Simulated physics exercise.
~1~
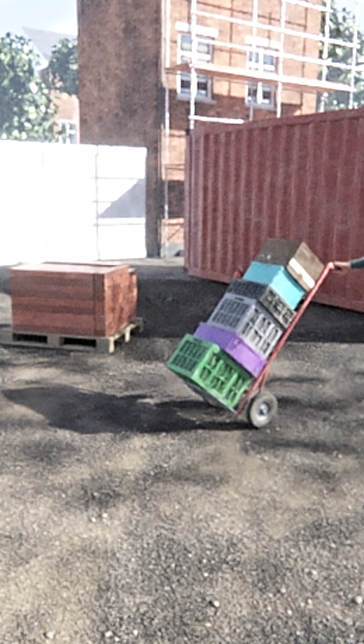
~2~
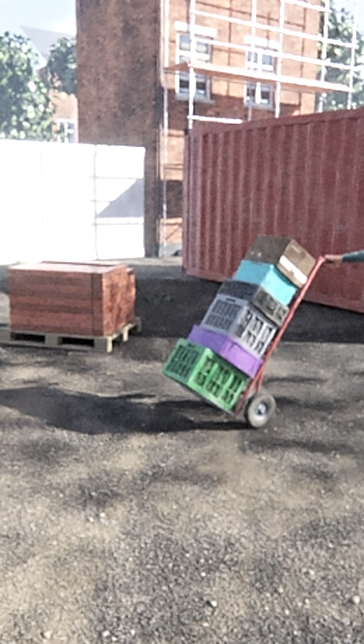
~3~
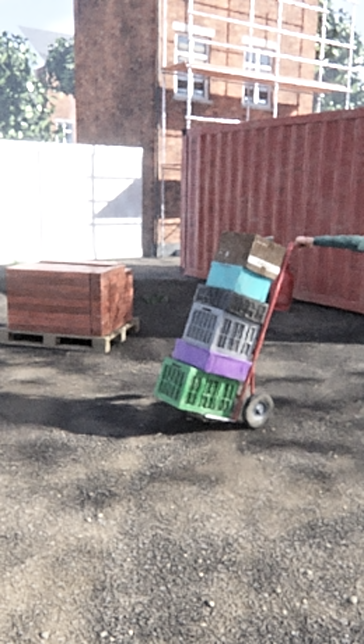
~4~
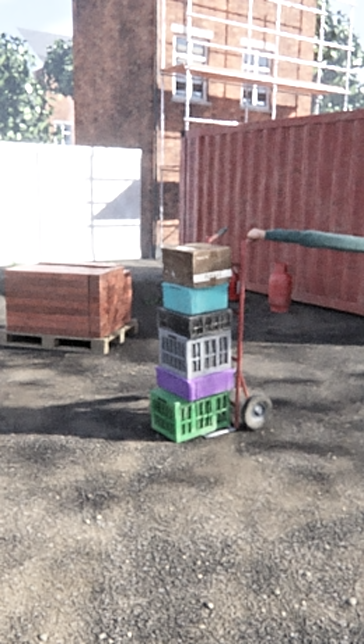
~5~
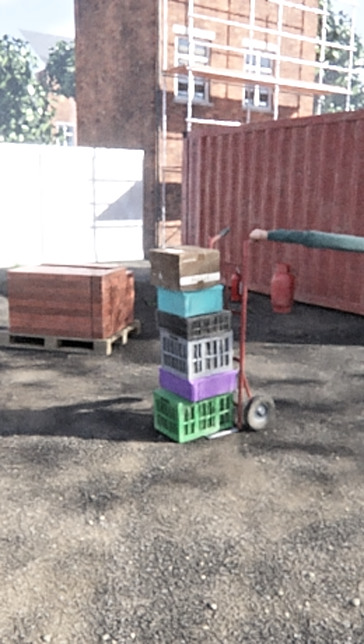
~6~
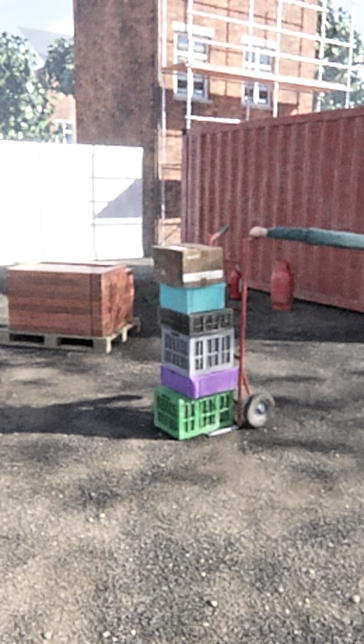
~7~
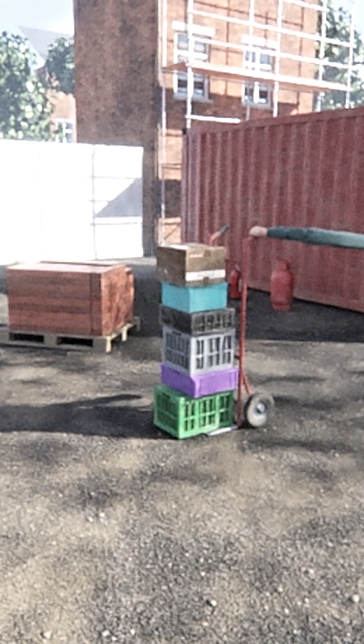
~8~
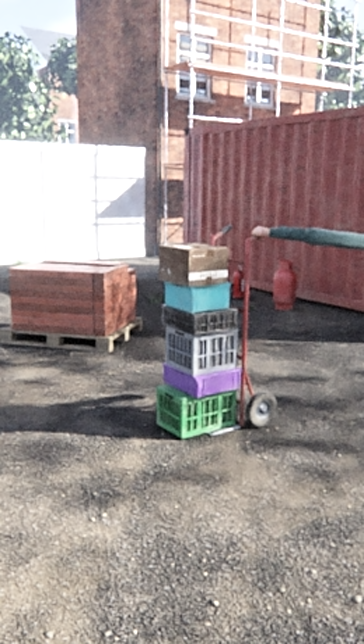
Gravel yard with containers, an arm swinging a tilted hand truck upright, its stack of crates and boxes staying standing.
